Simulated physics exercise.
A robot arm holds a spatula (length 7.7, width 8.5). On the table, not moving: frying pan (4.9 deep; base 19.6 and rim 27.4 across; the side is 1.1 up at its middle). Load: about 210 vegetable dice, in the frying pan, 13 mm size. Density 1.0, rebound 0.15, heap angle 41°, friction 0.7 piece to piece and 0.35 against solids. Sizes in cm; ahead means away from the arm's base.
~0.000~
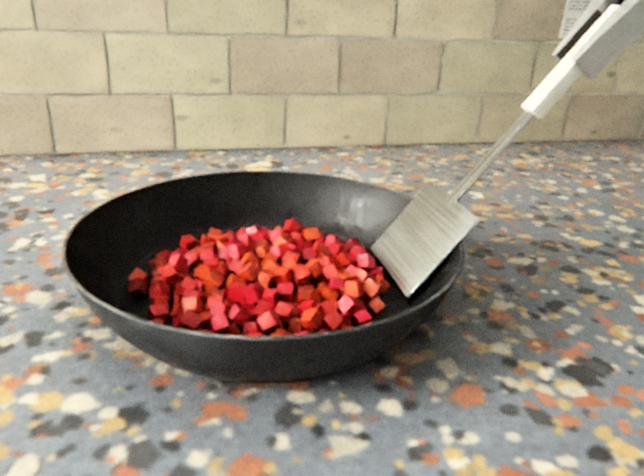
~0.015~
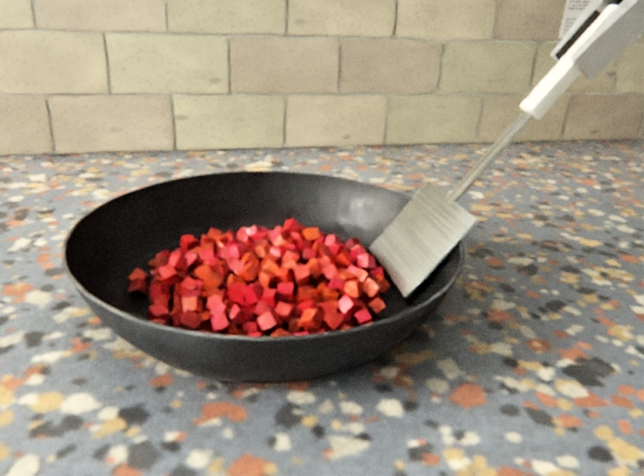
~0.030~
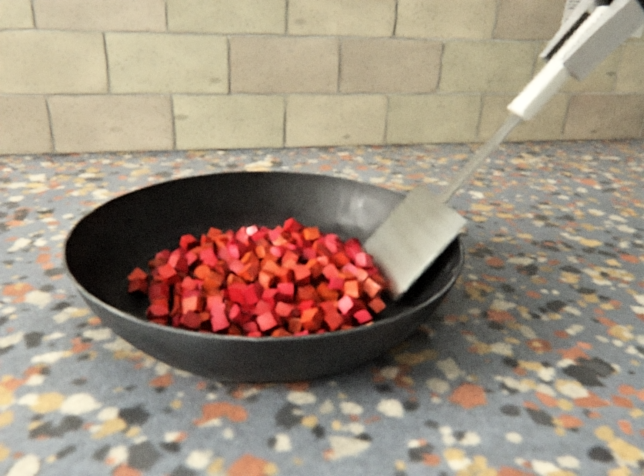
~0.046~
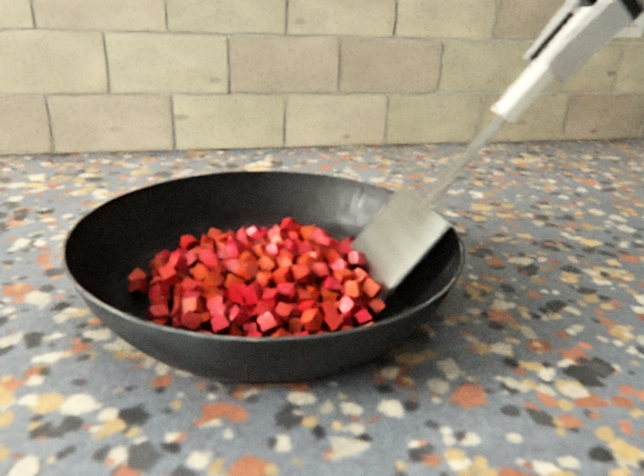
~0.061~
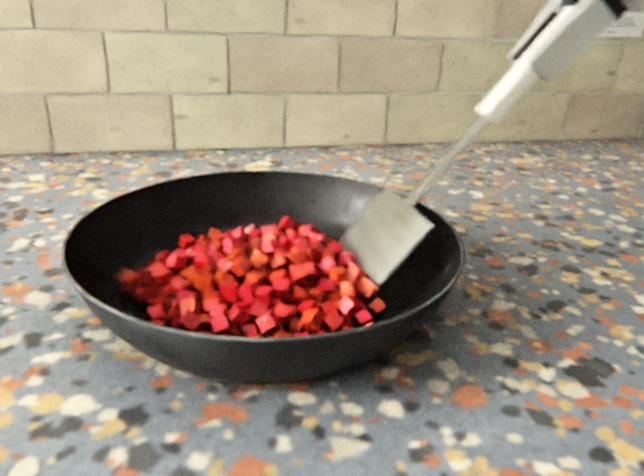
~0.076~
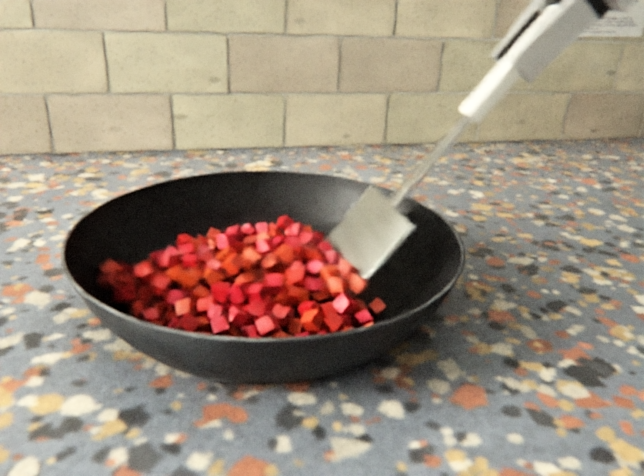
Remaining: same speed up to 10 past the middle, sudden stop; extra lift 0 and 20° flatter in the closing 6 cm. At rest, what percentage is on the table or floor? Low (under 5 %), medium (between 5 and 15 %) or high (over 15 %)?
A medium share, between 5 and 15 %, ends on the table or floor.
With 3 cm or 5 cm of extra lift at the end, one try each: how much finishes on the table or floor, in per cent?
Some 20 and 15 per cent.
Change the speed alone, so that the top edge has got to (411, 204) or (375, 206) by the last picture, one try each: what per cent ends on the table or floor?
About 10 and 20 per cent.
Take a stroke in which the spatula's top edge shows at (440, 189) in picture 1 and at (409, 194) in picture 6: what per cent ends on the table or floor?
Some 5 per cent.
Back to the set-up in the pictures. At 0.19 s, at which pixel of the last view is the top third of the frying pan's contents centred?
At about (158, 259).
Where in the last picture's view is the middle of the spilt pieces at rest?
Near (17, 309).
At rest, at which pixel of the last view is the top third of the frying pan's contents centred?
Near (124, 256).
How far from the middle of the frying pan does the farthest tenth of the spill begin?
About 20 cm.
After 0.13 s, sloping 51°, highest piece 5 above the table; 208 in the frying pan.
After 0.19 s, sloping 45°, highest piece 7 above the table; 208 in the frying pan.
After 0.41 s, sloping 31°, highest piece 5 above the table; 192 in the frying pan, 15 on the table or floor, 1 on the blade or in flight.
After 1.46 s, sloping 31°, highest piece 5 above the table; 192 in the frying pan, 16 on the table or floor.
In the end, 192 in the frying pan, 16 on the table or floor. That is 8 % on the table or floor.
